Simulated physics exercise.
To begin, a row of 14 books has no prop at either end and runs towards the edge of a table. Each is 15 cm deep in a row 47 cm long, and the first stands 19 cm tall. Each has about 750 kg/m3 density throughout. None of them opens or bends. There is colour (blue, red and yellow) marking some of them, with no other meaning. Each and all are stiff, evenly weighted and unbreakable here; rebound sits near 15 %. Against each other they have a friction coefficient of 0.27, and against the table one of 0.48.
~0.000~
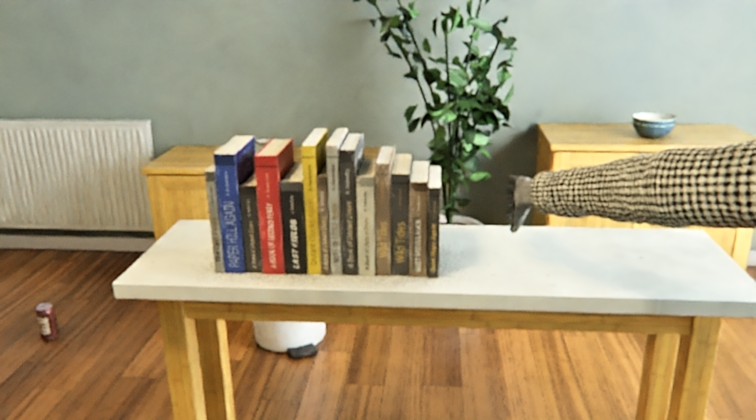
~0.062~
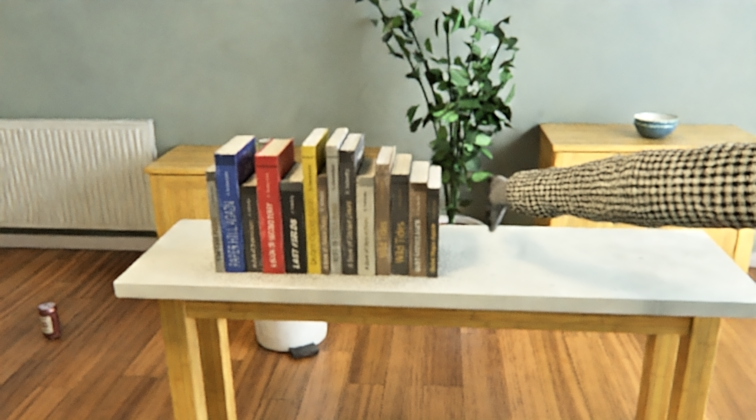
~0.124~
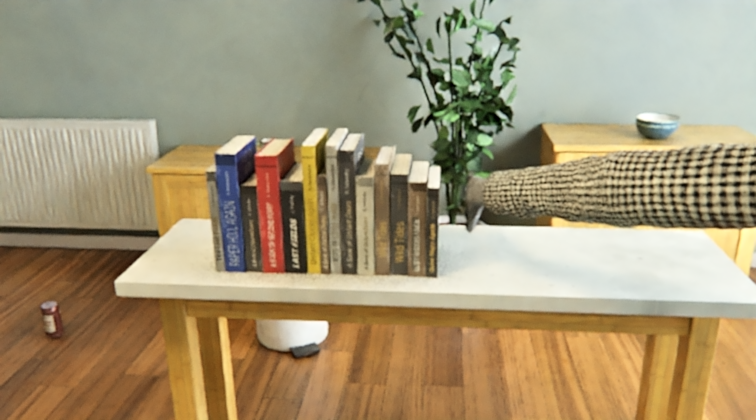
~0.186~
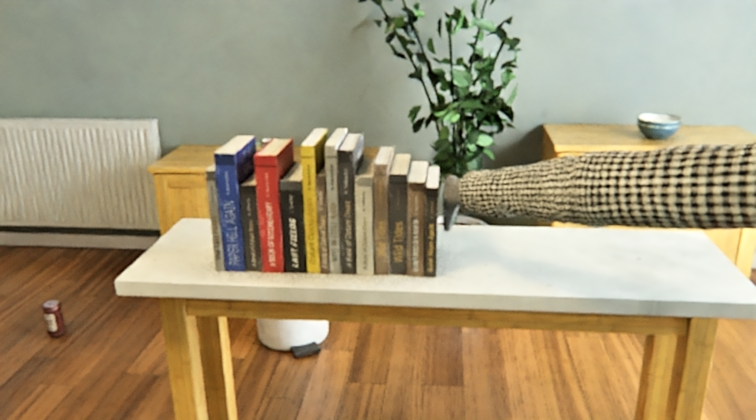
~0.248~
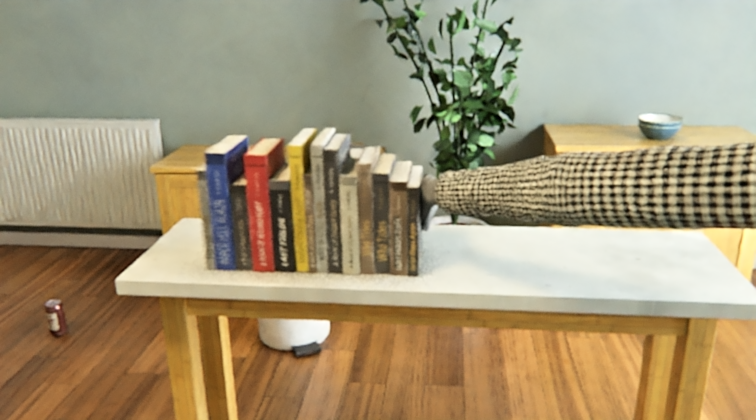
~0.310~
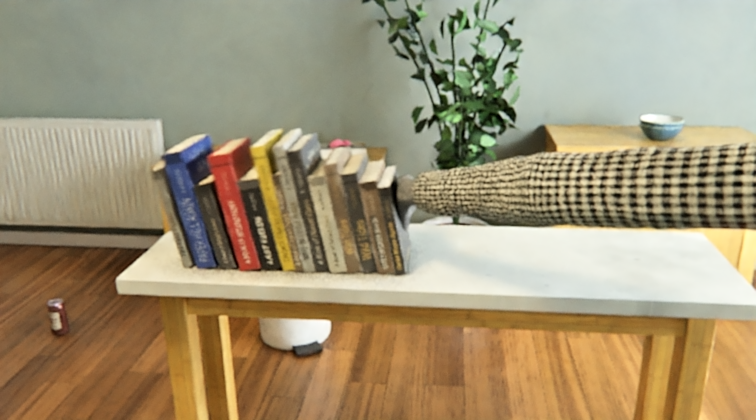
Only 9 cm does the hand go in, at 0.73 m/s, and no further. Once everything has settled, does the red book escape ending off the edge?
Yes, it keeps its place.
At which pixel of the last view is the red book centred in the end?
(165, 218), more or less.
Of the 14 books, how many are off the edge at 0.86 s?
I make it 2 by that time.
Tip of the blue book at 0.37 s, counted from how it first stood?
Some 30°.
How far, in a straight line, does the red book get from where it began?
I'd say close to 25 cm away from its start.
Around 0.37 s, none of the 14 books off the edge, 14 disturbed; red book tipped 26°; blue book tipped 30°.
Around 0.42 s, none of the 14 books off the edge, 14 disturbed; red book tipped 37°; blue book tipped 42°.
Around 0.60 s, 1 of the 14 books off the edge; red book tipped 59°; blue book on its side.
Around 0.86 s, 2 of the 14 books off the edge; red book tipped 65°; blue book on its side.
Finally (1.1 s), 2 of the 14 books off the edge; red book tipped 65°; blue book tipped 68°, 75 cm lower; yellow book tipped 49°. Seen by the last camera, middles, red book near (165, 218), blue book near (18, 407).
